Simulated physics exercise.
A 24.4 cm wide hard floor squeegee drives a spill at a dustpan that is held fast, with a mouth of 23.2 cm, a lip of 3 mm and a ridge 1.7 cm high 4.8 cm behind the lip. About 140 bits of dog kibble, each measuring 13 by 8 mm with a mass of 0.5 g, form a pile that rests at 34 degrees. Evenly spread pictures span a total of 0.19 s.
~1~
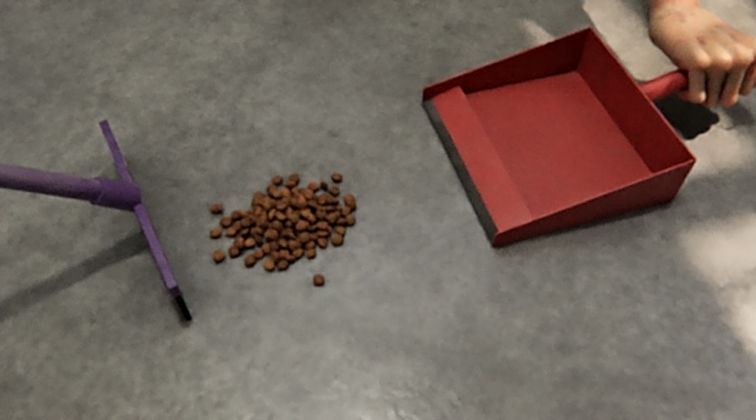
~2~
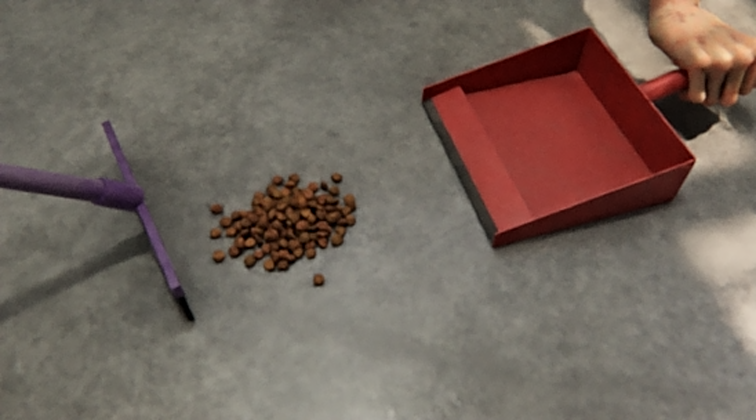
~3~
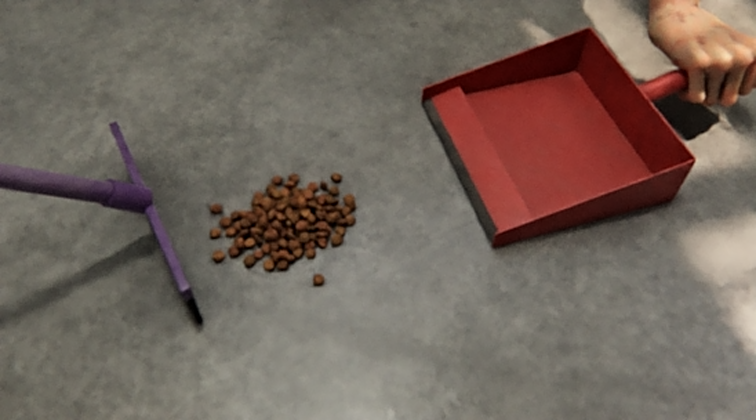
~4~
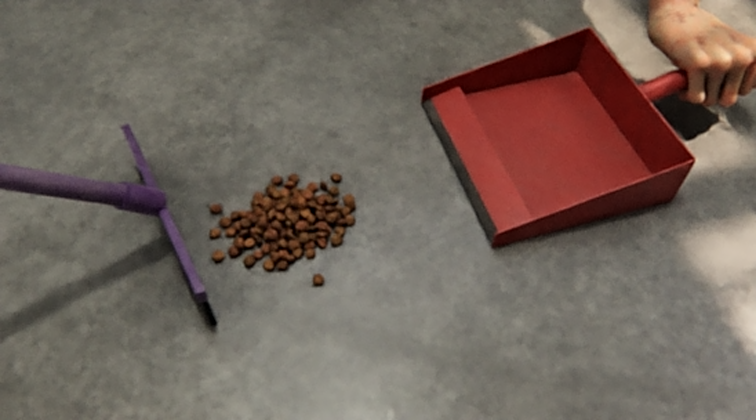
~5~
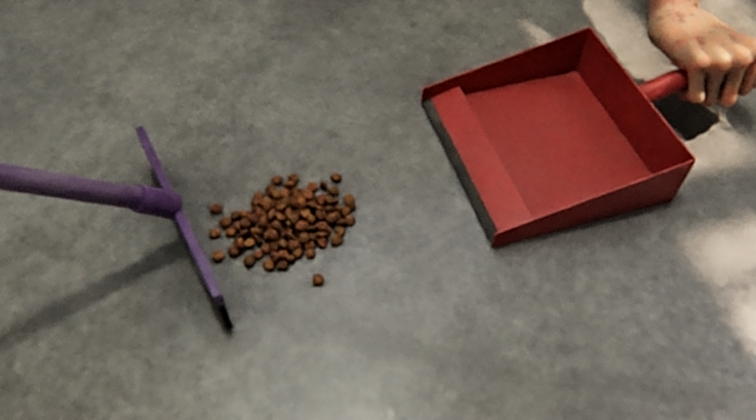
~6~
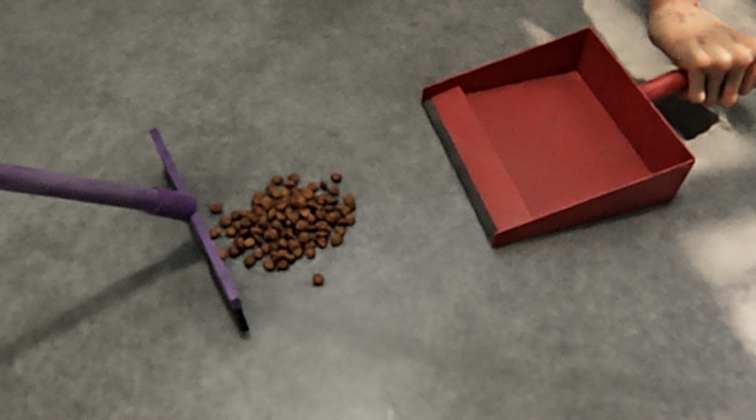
A purple squeegee slid slowly a short way right across the gray floor, up to the edge of a small pile of brown kibble, while a hand held a red dustpan still.
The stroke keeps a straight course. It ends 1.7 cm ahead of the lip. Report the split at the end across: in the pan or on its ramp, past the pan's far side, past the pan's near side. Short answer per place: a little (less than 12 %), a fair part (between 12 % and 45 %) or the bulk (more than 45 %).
Pan - a little, far side - a little, near side - a fair part.
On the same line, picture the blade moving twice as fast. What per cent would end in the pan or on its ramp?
I'd guess it lands at about 0 per cent.
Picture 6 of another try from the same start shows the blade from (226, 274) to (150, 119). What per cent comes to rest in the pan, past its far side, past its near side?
Pan: 20, far side: 0, near side: 0.
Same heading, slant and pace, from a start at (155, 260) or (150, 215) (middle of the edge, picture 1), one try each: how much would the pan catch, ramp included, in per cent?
The two tries give about 0 % and about 0 %.
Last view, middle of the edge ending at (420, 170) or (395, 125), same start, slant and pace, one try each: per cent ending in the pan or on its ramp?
Close to 25 and 25 percent, in that order.
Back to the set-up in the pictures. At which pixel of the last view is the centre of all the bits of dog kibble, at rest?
I'd say roughly (431, 207).
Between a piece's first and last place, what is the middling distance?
Around 16 centimetres.
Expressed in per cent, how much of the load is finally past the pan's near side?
Something like 20 percent.
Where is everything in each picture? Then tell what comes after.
In the first frame, blade from (175, 290) to (107, 130), moved 0.0 cm, 0 of the pieces shifted so far; middle of the pieces at (285, 224); pan at (554, 145).
In the second frame, blade from (178, 291) to (109, 131), moved 0.3 cm, 0 of the pieces shifted so far; middle of the pieces at (285, 224).
In the third frame, blade from (187, 293) to (117, 132), moved 1.2 cm, 0 of the pieces shifted so far; middle of the pieces at (285, 224).
In the fourth frame, blade from (202, 296) to (129, 134), moved 2.7 cm, 0 of the pieces shifted so far; middle of the pieces at (284, 224).
In the fifth frame, blade from (219, 299) to (143, 136), moved 4.4 cm, 0 of the pieces shifted so far; middle of the pieces at (284, 224).
In the sixth frame, blade from (236, 302) to (156, 138), moved 6.0 cm, 0 of the pieces shifted so far; middle of the pieces at (284, 224); pan at (554, 145).
Then, 0.32 s after the last picture, middle of the blade 17 cm from the lip; 0 % over the lip, far side 0 %, near side 5 %.
Then, 0.53 s after the last picture, middle of the blade 9 cm from the lip; 0 % over the lip, far side 0 %, near side 10 %.
Then, 0.85 s after the last picture, middle of the blade 4 cm from the lip; 0 % over the lip, far side 0 %, near side 20 %.
In the end, pan 0 %, far side 0 %, near side 20 %, in front of the lip or behind the blade 80 %.
